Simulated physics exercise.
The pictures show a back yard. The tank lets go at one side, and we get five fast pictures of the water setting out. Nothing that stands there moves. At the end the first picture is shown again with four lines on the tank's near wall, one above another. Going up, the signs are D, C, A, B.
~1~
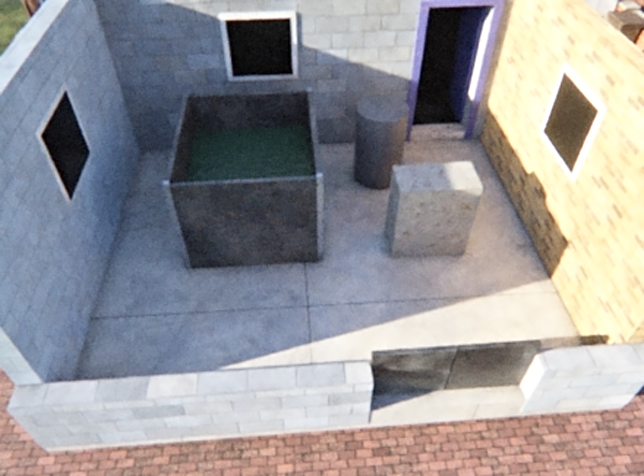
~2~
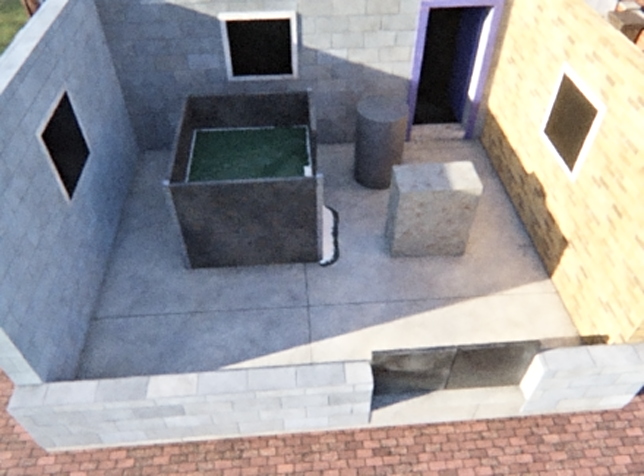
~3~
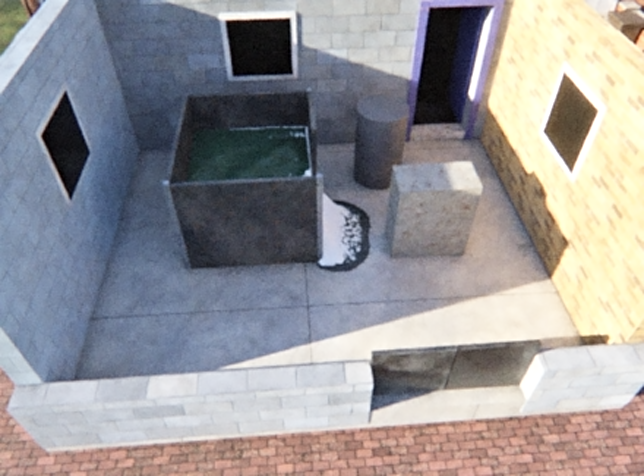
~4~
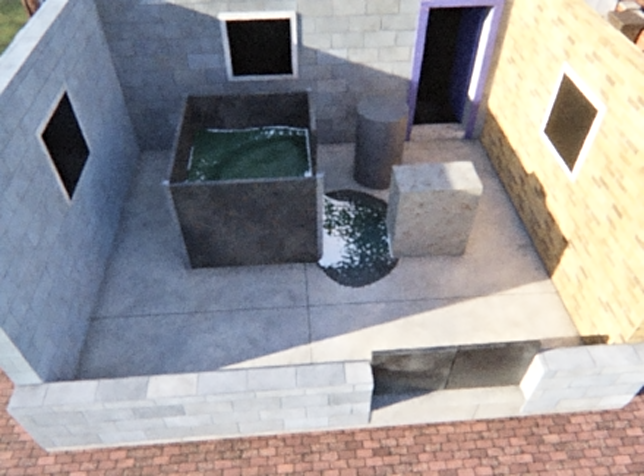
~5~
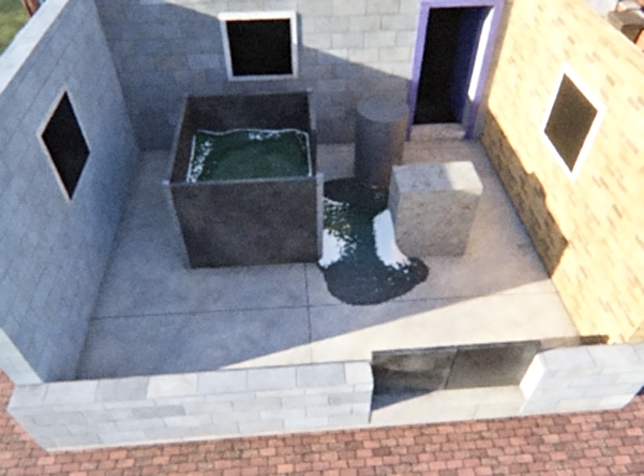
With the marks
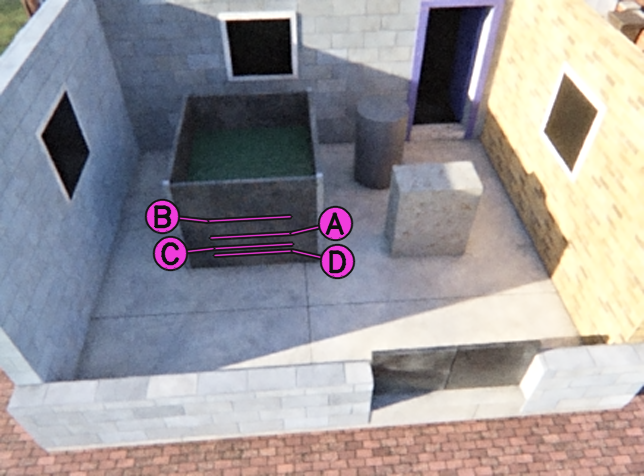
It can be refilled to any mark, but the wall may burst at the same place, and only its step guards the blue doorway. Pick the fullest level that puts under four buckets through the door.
Take A.
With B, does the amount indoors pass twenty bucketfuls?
No.
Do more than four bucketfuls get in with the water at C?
No, not at all.
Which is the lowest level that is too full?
Here it is level B.
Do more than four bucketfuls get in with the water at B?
Yes, it does.
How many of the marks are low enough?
Three of them.
In magenta, A at (251, 235); B at (249, 218); C at (252, 246); D at (253, 253); from the bottom up D, C, A, B.
With A, a bucket or two gets in.
With B, about 12 bucketfuls get in.
With C, nothing gets over.
With D, nothing gets over.
